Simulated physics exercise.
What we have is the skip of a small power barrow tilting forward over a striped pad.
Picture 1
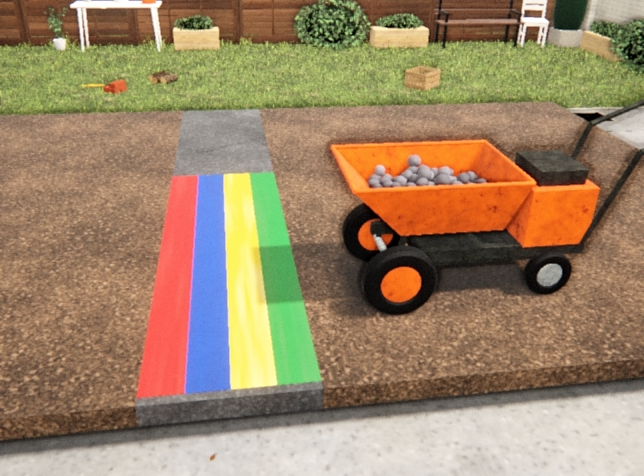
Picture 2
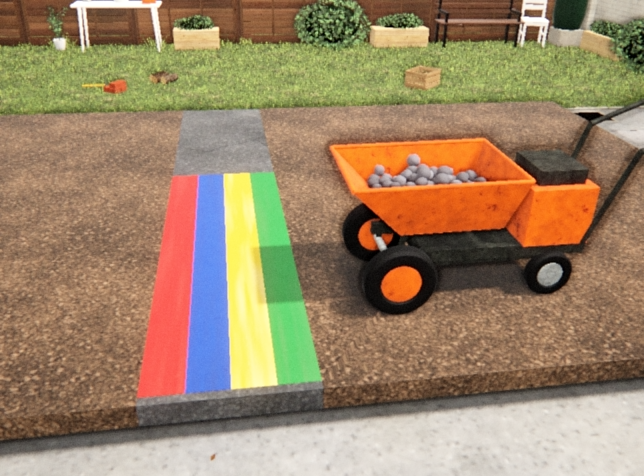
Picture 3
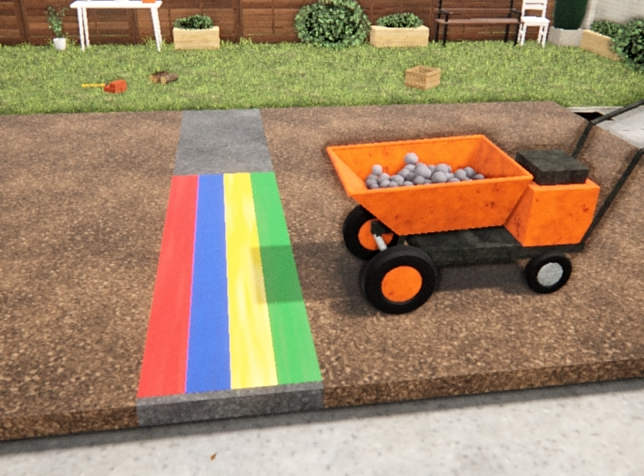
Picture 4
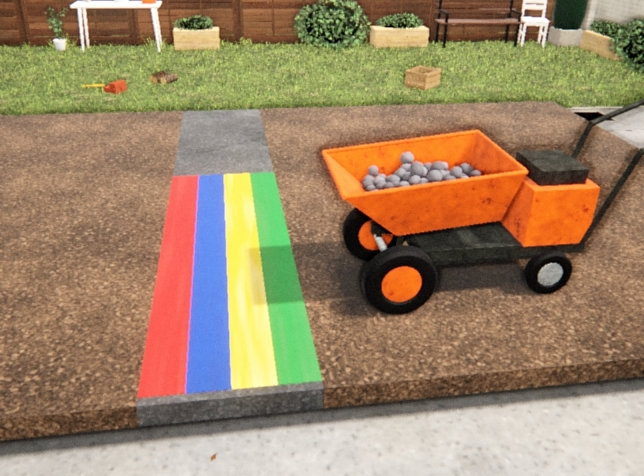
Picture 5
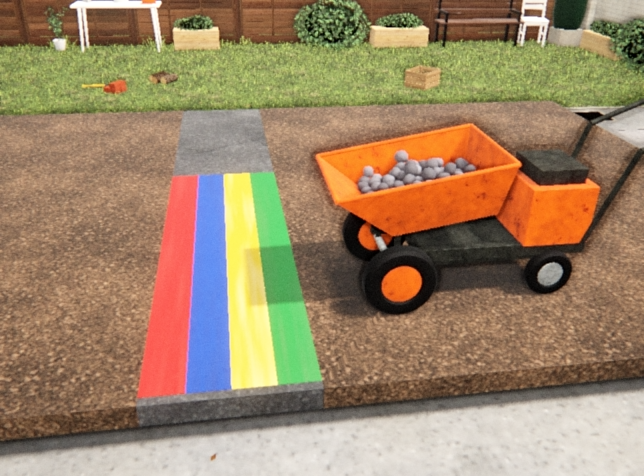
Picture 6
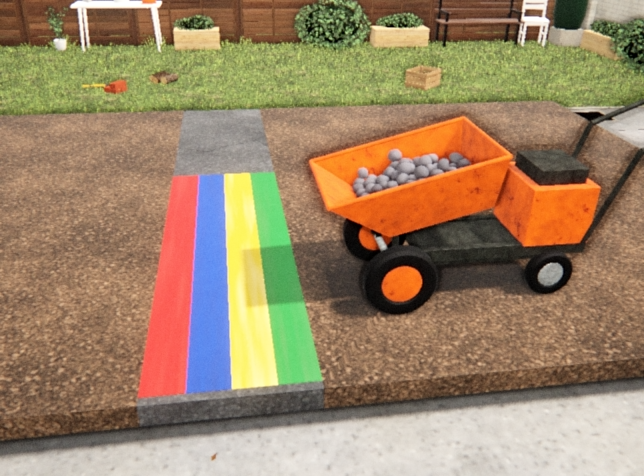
In this clip, an orange power barrow loaded with round grey cobbles stands beside a pad striped red, blue, yellow and green; its skip starts level, then tilts slightly forward to the left while the wheels stay still.
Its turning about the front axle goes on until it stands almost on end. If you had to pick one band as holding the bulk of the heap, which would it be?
I would pick yellow.
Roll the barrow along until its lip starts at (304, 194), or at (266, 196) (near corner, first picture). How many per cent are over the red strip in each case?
30 % and 40 %, in that order.
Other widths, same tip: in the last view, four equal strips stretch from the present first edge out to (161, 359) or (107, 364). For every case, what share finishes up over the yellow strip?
I get 30 % for the first one and 40 % for the second.
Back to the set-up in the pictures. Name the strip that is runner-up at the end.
Second: The blue strip.
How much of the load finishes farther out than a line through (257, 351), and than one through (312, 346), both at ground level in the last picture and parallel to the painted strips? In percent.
First 50 in a hundred, second 80 in a hundred.
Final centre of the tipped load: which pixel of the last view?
It settles centred around (234, 291).
Soon after the last picture, skip tipped steeply; all in the skip.
A little later, skip tipped right over; most in the skip; a small part over the green strip; about a quarter over the yellow strip.
Later still, skip tipped right over; about a quarter in the skip; a small part over the green strip; about a third over the yellow strip; about a quarter over the blue strip; a small part over the red strip; a stray few off the paint.
At rest, skip tipped right over; about a quarter in the skip; a small part over the green strip; about a third over the yellow strip; about a quarter over the blue strip; a small part over the red strip; a small part off the paint.
